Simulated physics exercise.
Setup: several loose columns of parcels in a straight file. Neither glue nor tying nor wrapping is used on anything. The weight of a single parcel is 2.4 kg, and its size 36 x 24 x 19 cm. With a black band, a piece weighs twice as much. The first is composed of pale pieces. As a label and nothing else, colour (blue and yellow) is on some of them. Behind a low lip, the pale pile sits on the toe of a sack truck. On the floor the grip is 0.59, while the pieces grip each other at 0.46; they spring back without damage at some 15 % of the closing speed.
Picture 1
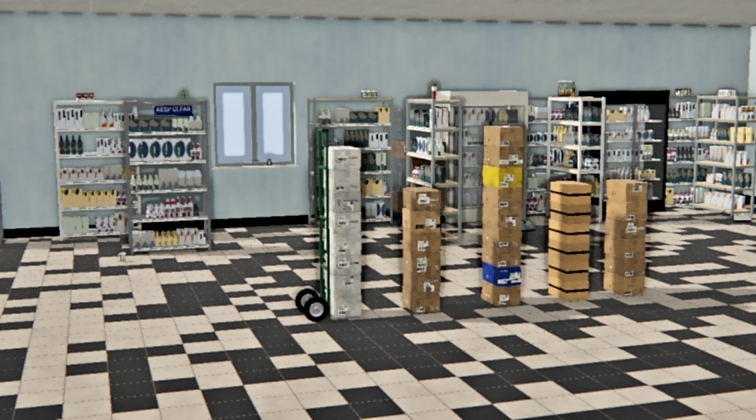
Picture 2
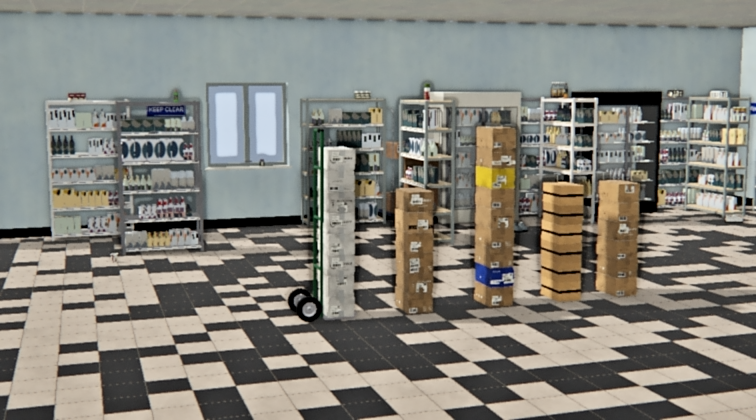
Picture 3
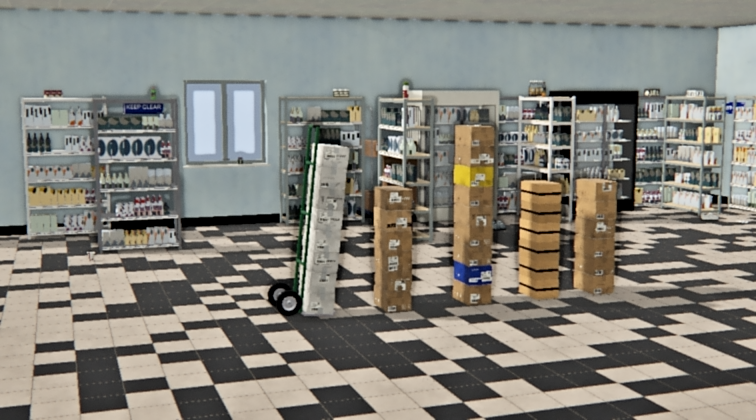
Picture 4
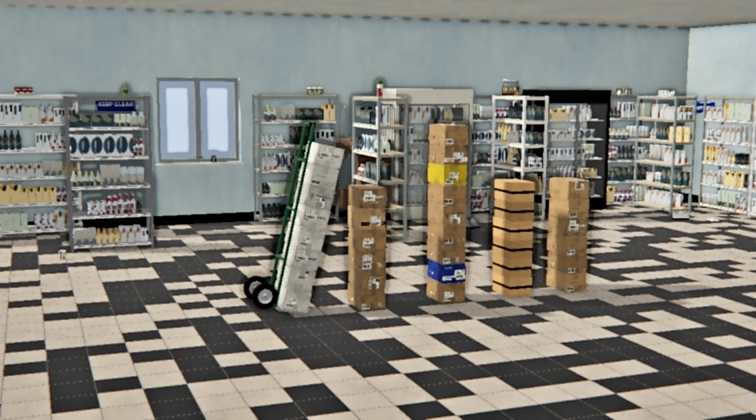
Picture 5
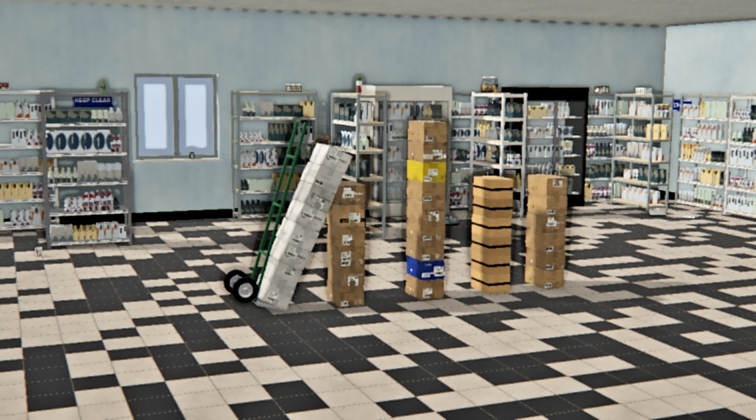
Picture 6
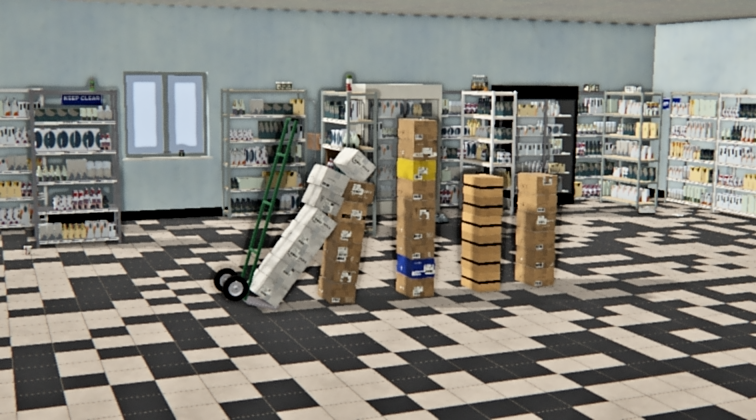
Green hand truck tilting forward to the right, its stack of white boxes leaning over and bending against the neighbouring brown column.
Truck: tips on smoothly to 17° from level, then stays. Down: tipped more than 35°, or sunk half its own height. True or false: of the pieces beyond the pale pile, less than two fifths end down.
False.
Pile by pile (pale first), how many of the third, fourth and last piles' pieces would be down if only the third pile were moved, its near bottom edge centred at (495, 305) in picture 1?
You'd end with the third pile at 9, the fourth at 6 and the last at 6 down.
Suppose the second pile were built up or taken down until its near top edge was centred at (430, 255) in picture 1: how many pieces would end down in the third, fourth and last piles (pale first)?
Result: Third pile 0, fourth pile 0, last pile 0.
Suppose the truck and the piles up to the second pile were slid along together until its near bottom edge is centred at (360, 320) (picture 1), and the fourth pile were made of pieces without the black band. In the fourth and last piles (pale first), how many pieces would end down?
Fourth 0, last 0.
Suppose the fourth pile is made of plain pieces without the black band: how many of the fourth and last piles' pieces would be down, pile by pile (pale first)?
In that case fourth 6, last 6.
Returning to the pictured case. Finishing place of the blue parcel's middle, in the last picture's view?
I'd say its middle settles close to (448, 276).
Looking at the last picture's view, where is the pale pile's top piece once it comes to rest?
Somewhere about (470, 229).
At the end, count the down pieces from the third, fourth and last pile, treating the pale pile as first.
Counting each pile, the third has 8, the fourth 6 and the last 6.
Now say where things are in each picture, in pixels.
In the first frame (pixels give the middle of a visible side; the camera pans a little), truck frame (327, 169) 0° forward; blue parcel (510, 277); yellow parcel (511, 178); none of the others has stirred.
Truck frame (322, 169) 1° forward; yellow parcel (503, 179), in the second frame.
Truck frame (314, 164) 6° forward, top of the pale pile leaning 6°; yellow parcel (482, 177); none of the others has stirred, in the third frame.
Truck frame (306, 161) 13° forward, top of the pale pile leaning 13°; yellow parcel (456, 175); none of the others has stirred, in the fourth frame.
Truck frame (296, 158) 17° forward, top of the pale pile leaning 25°; yellow parcel (434, 172); none of the others has stirred, in the fifth frame.
Truck frame (286, 156) 17° forward, top of the pale pile leaning 43°; yellow parcel (425, 171); blue parcel (424, 269); steepest lean 8°, the parcel at (362, 193); movement in 6 of them, in the sixth frame.
Then, 0.38 s past the last view, 8 of the pale pile down; 5 of the 27 other parcels down; yellow parcel 6° from how it stood.
Then, 0.92 s past the last view, 8 of the pale pile down; 14 of the 27 other parcels down; yellow parcel 75° from how it stood, 17 cm lower; blue parcel 36° from how it stood.
Then, 1.74 s past the last view, 8 of the pale pile down; 26 of the 27 other parcels down; blue parcel 61° from how it stood, 13 cm lower; yellow parcel 44° from how it stood, 58 cm lower.
In the end, 8 of the pale pile down; 26 of the 27 other parcels down; blue parcel 61° from how it stood, 13 cm lower; yellow parcel 44° from how it stood, 58 cm lower. That is 96 per cent. From the last view, middles, blue parcel near (448, 276), yellow parcel near (500, 223).
